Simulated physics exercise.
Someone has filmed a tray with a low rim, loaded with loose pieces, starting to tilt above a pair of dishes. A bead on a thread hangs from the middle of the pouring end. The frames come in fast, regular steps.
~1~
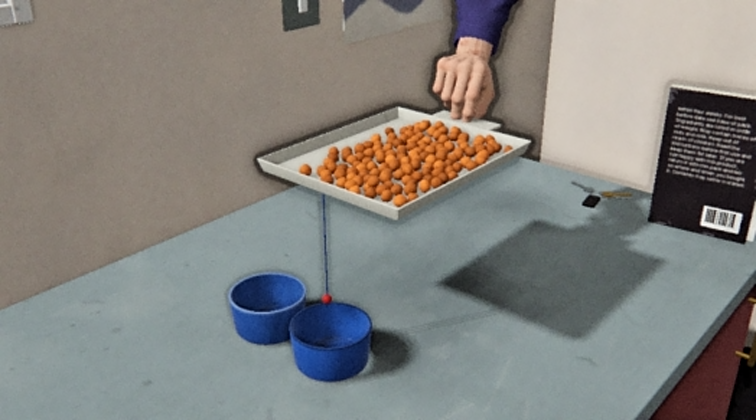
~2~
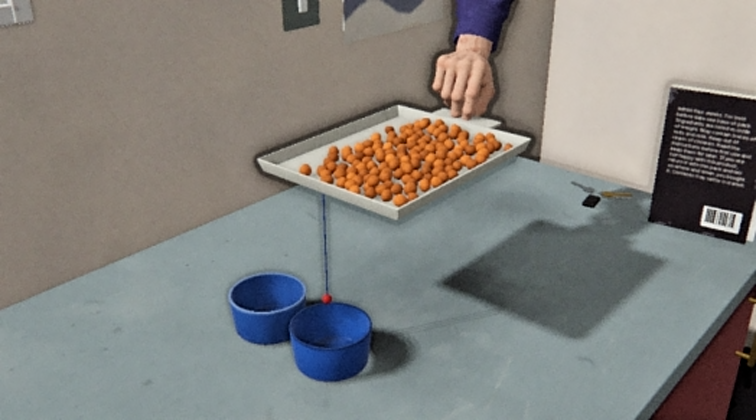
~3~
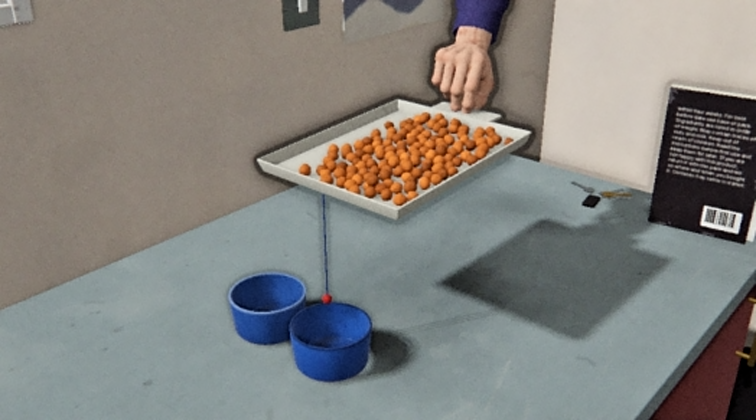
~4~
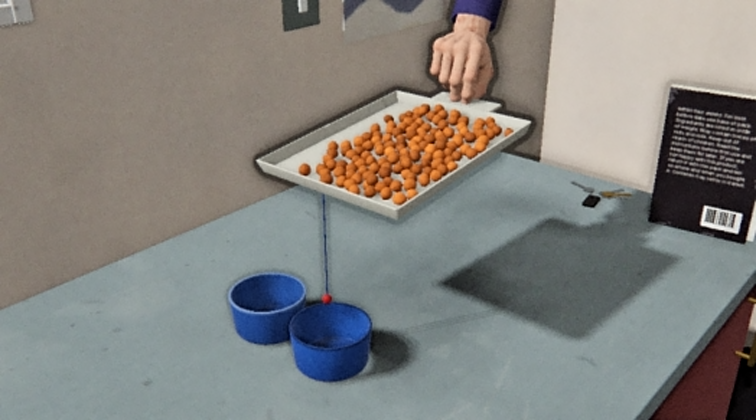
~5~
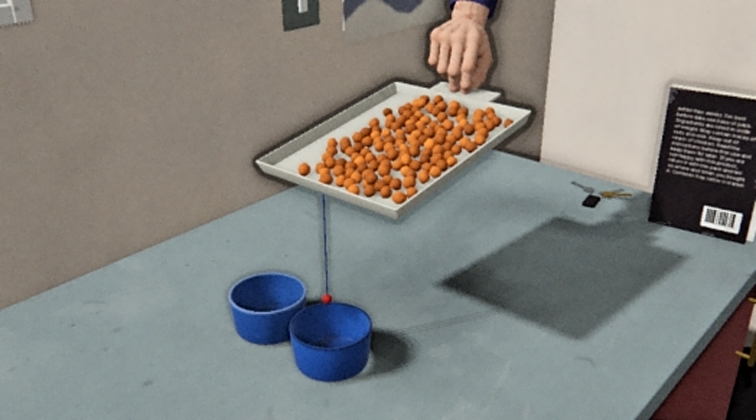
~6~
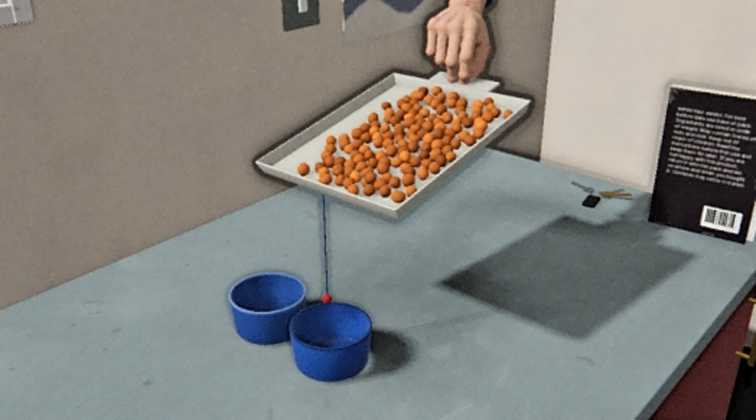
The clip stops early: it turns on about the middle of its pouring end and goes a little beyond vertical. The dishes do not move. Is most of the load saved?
Caught overall: Only the smaller part.
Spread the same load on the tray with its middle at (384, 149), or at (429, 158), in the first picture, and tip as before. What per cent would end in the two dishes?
The first gives 30 %, the second 30 %.
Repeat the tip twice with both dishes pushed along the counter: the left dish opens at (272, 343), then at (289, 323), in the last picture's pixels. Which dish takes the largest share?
The first try: Left. The second: The dish on the left.
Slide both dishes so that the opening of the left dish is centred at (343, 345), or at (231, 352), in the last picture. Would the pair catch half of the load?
The first try: The smaller part. The second: The smaller part.
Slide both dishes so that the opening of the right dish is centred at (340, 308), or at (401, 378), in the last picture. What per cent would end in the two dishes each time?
Roughly 0 per cent, and 30 per cent.
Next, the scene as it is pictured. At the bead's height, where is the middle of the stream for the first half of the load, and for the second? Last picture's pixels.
At about (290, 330), then at (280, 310).
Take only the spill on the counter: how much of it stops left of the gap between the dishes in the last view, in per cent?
Roughly 80 in a hundred.
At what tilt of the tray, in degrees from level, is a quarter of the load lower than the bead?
At some 95 degrees.
Just after the last frame, tray tipped steeply; every one on the tray.
A moment on, tray tipped right over; roughly a quarter on the tray; just a few in the right dish; just a few in the left dish; roughly a quarter outside both; roughly half in the air.
Further on, tray tipped past a quarter turn; about a tenth in the right dish; roughly a quarter in the left dish; the larger part outside both.
When it is over, tray tipped past a quarter turn; about a tenth in the right dish; roughly a quarter in the left dish; the larger part outside both.
